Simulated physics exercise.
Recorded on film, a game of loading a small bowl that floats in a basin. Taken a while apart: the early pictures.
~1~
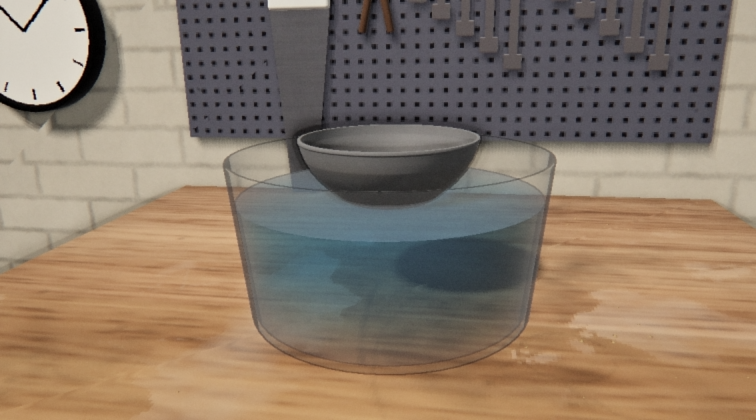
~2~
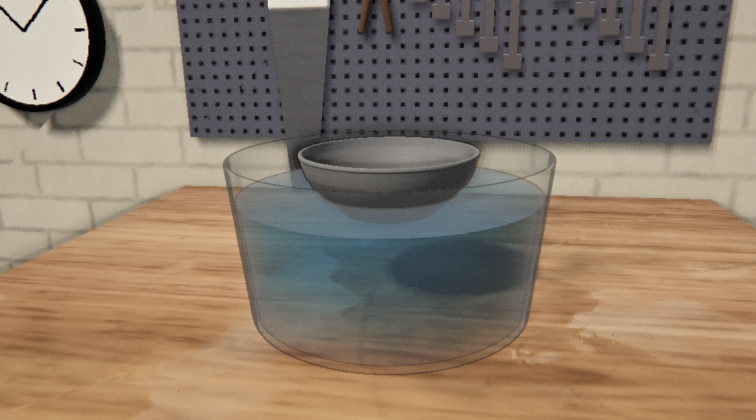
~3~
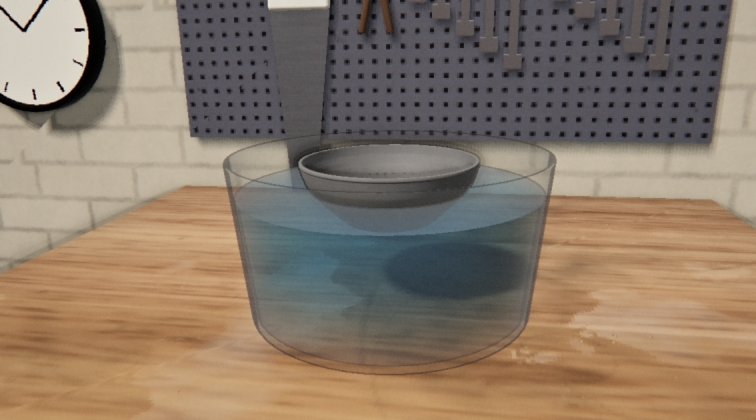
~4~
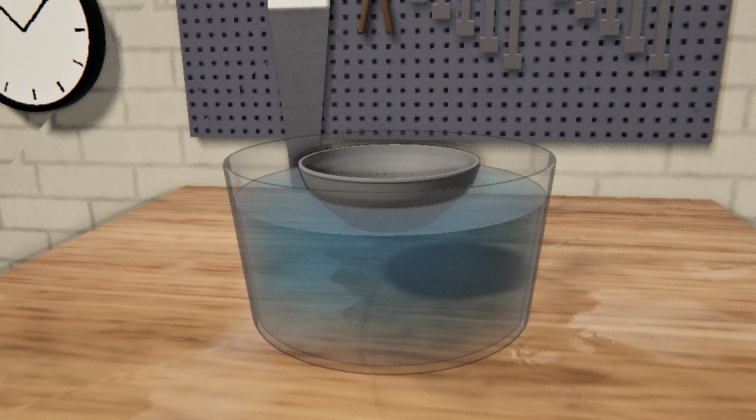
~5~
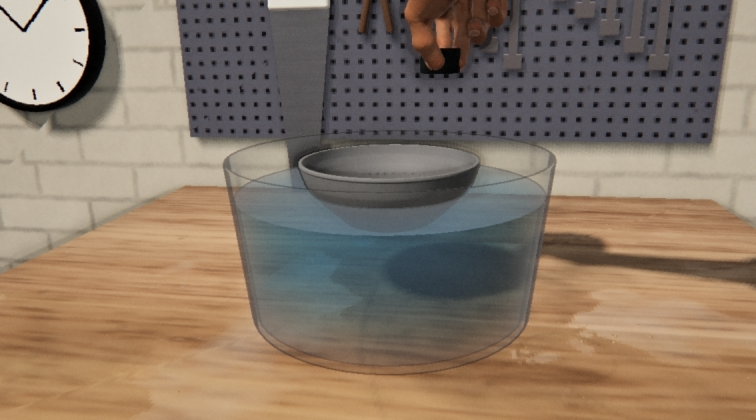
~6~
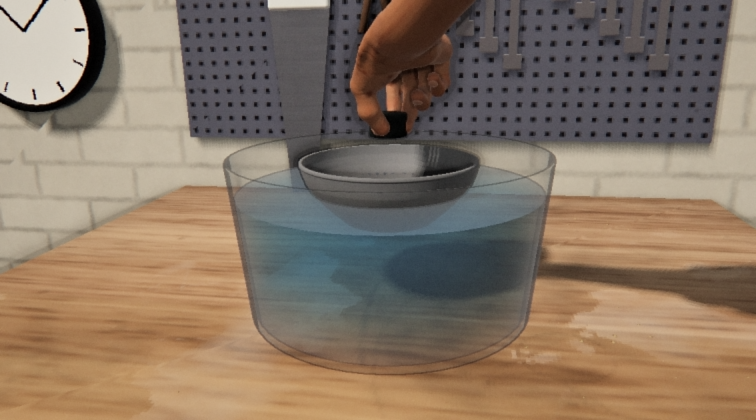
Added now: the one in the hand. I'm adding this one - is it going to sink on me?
No, it stays up.
Next, the iron weight is in and the small bowl dips.
After that, it steadies; about a third of its side above the surface.
Finally, the small bowl floats; about a third of its side above the surface.
